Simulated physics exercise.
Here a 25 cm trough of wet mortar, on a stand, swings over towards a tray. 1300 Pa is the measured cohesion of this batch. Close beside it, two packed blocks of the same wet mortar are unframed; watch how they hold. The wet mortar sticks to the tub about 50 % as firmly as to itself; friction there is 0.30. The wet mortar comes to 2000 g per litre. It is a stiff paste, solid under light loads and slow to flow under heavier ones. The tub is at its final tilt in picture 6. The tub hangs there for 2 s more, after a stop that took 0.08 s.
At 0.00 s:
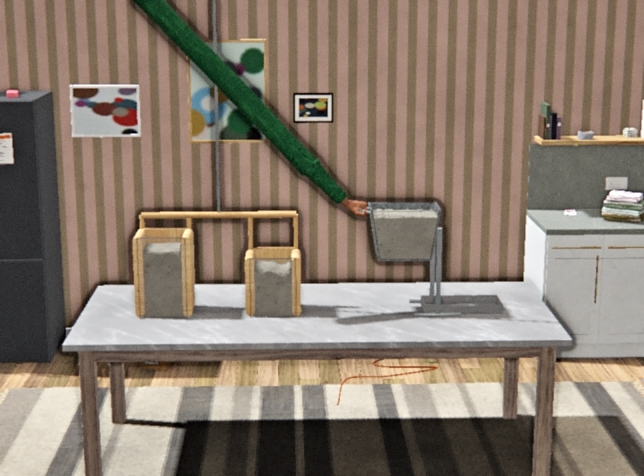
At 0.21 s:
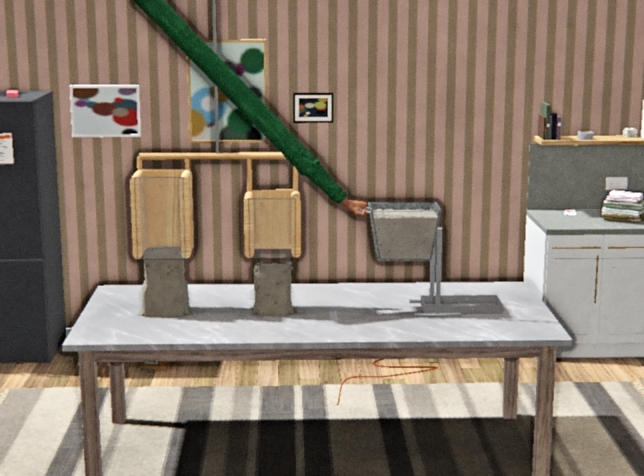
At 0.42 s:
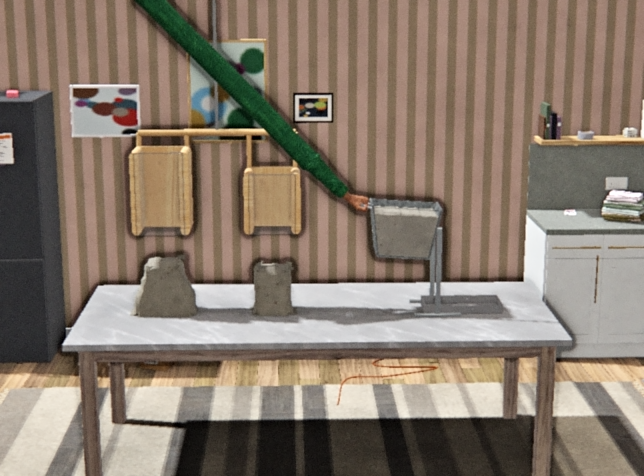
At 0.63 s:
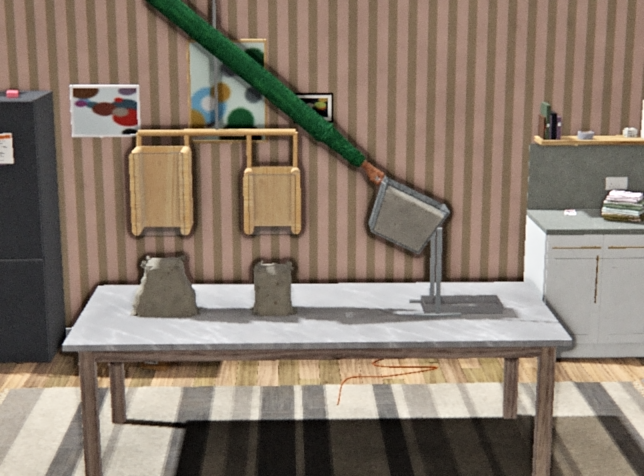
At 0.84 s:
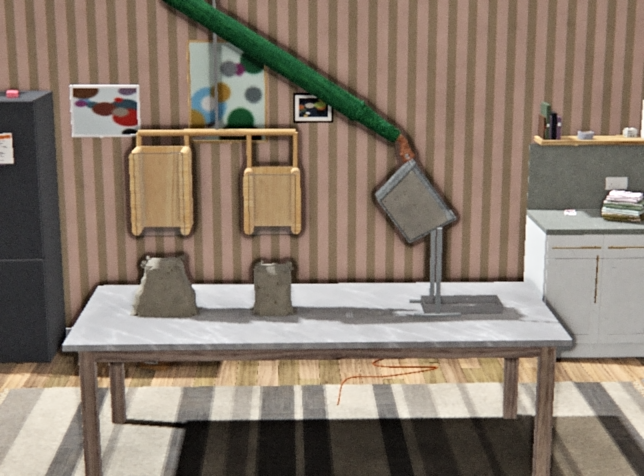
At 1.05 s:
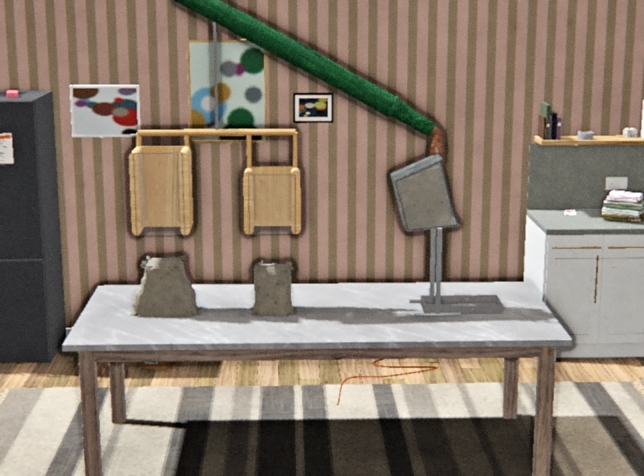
At the start, two blocks of wet mortar stand on a table inside wooden moulds, beside a tub of mortar on a stand. The moulds lift clear and the left block slumps lower and wider, then a green arm swings the tub steeply over to the right, the mortar staying inside.
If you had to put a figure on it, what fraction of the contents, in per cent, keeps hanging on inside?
The fraction that keeps hanging on inside is around 100 per cent.
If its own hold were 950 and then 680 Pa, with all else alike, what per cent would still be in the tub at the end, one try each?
The answers, in order, are 65 % and 60 %.
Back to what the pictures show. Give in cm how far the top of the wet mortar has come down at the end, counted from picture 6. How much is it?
Roughly 3 cm.
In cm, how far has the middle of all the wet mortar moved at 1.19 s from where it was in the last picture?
It has gone close to 2 cm.
After 1.19 s, the tub is at 75 degrees and holds 100 %.
After 1.36 s, the tub is at 75 degrees and holds 100 %.
After 1.53 s, the tub is at 75 degrees and holds 100 %.
After 1.70 s, the tub is at 75 degrees and holds 100 %.
After 3.05 s, at the end, the tub is at 75 degrees and holds 100 %.
